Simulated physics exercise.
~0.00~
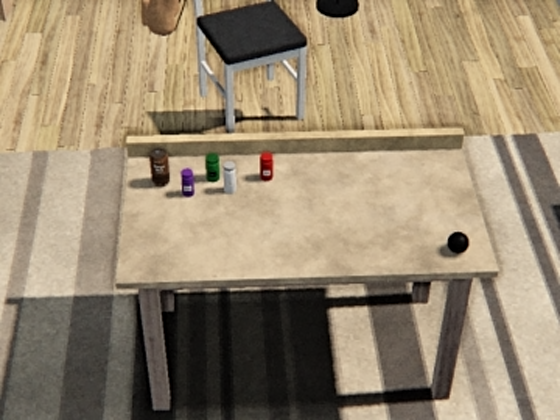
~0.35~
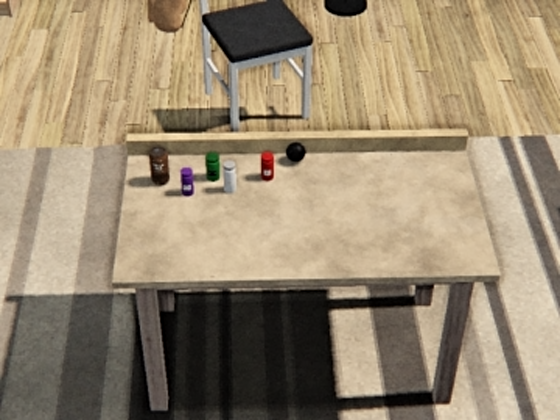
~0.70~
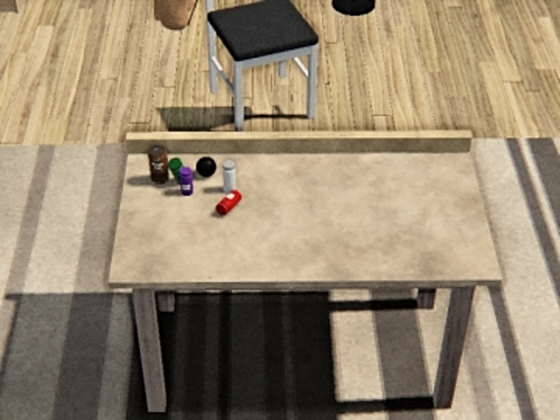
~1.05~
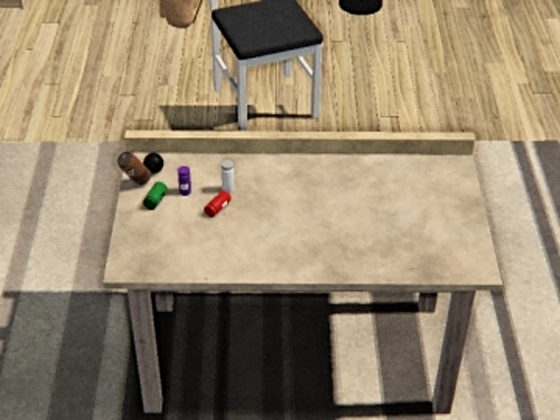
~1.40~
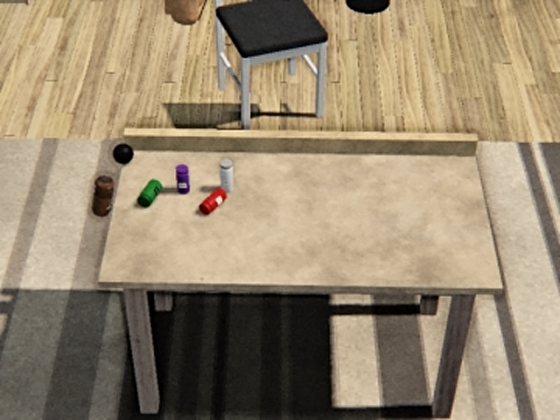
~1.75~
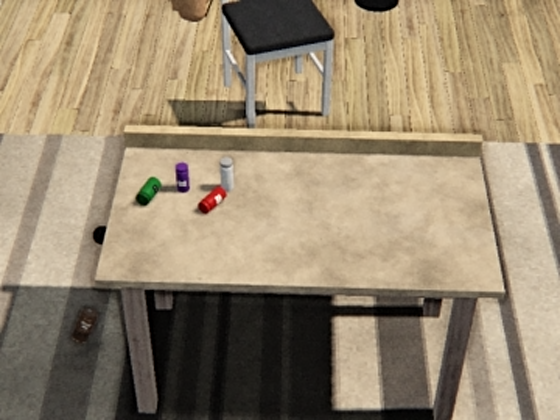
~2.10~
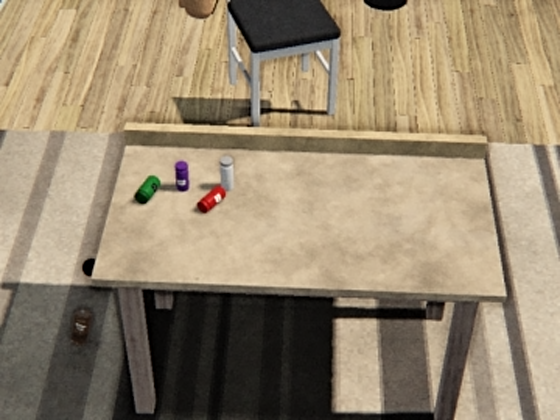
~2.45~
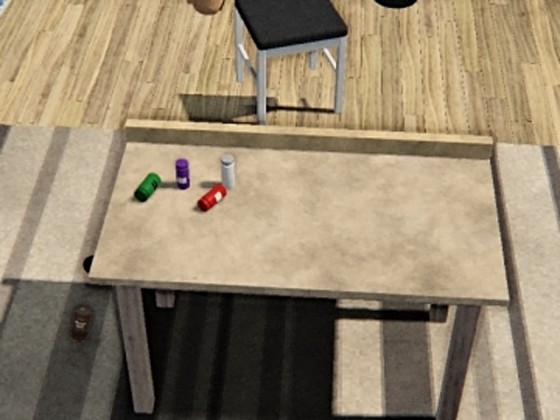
A black ball rolls from the right side of a pale, worn table toward the raised strip along its far edge, seen from above in a room with wooden flooring, striped carpet and a chair behind. Brown, green, purple, white and red containers stand at the left. The ball turns left off the strip, and the red shaker topples, then the green one. It reaches the brown can, which tilts and drops off the left edge, followed by the ball. The can rests on the carpet, the ball sits partly hidden beside the table, and the purple and white shakers remain standing.
